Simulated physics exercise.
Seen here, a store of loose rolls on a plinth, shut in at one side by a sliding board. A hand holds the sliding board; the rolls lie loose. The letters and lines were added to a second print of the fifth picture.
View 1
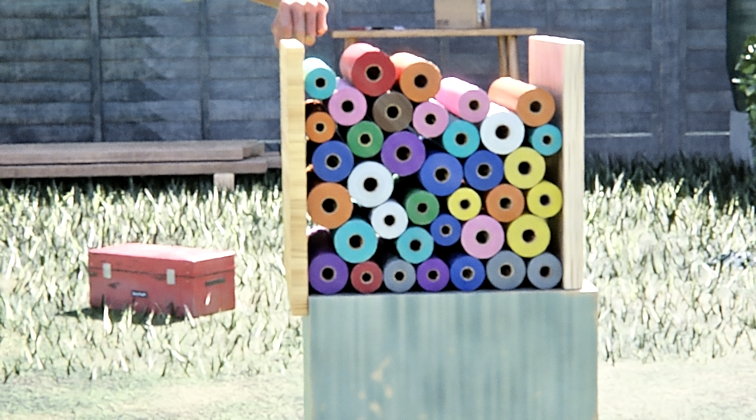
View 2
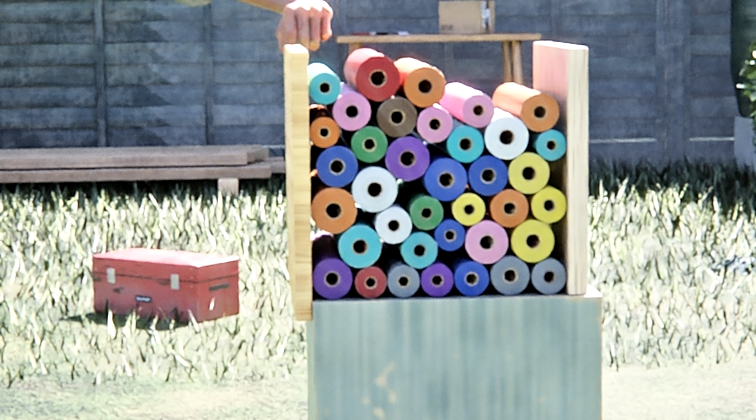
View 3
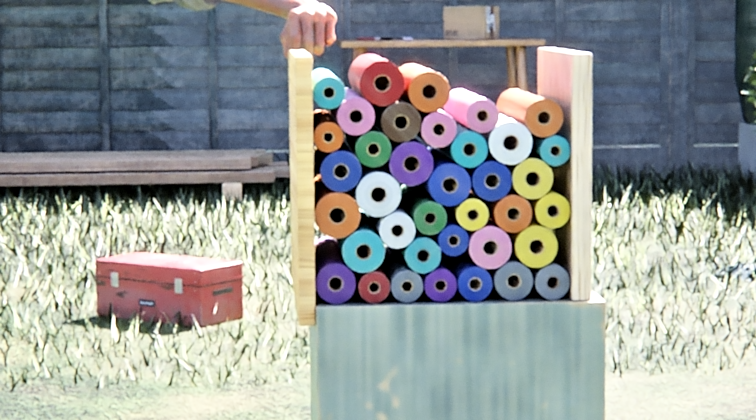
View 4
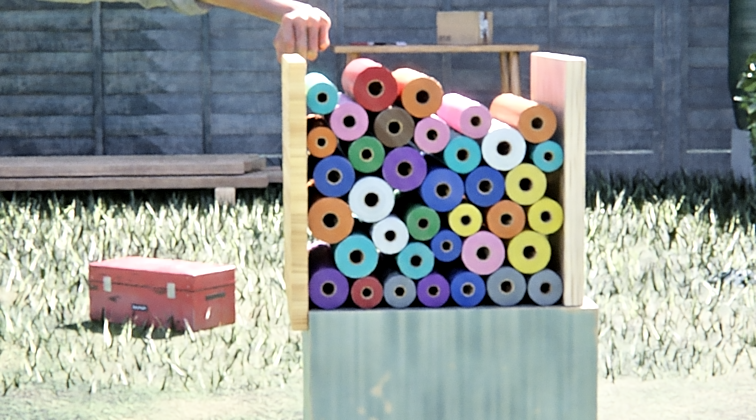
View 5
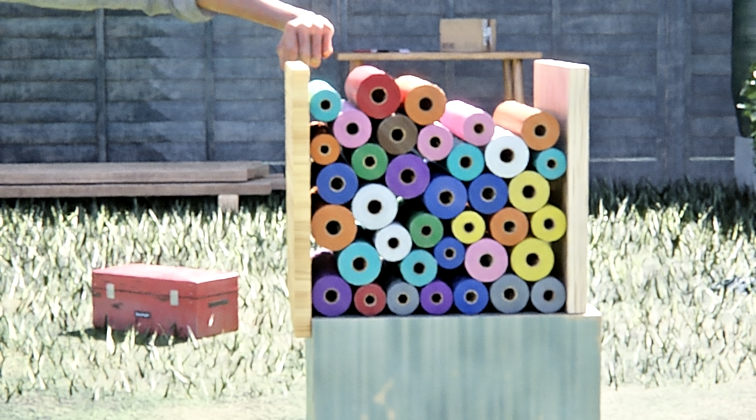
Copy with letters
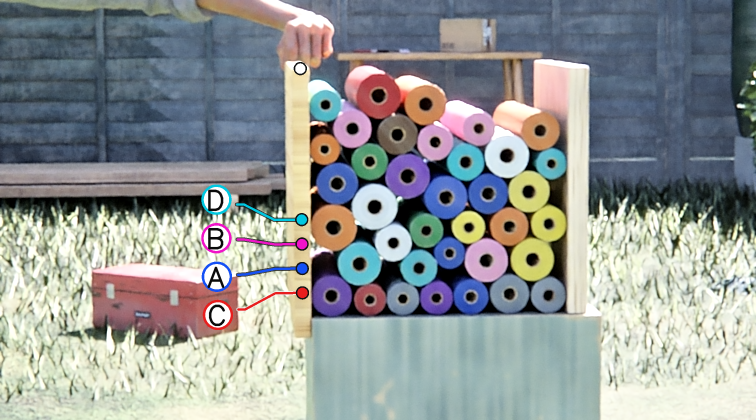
Colourful rolls lie still in a stack while a hand holds the left side board.
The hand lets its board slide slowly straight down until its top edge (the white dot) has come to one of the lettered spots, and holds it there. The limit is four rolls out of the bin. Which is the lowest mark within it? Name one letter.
D is the limit.
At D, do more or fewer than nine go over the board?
Fewer than nine.
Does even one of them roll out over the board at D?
Yes, at D.
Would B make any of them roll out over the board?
Yes.
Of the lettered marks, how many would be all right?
One of the four.
On the marked copy, A at (302, 269); B at (302, 244); C at (303, 293); D at (302, 219); the white dot at (300, 68).
With D. Early on, top of the board (309, 136).
Further on, top of the board (310, 211).
At the end, top of the board (310, 219), four out over the board.
As for the rest, A more than four out over the board; B more than four out over the board; C more than four out over the board.
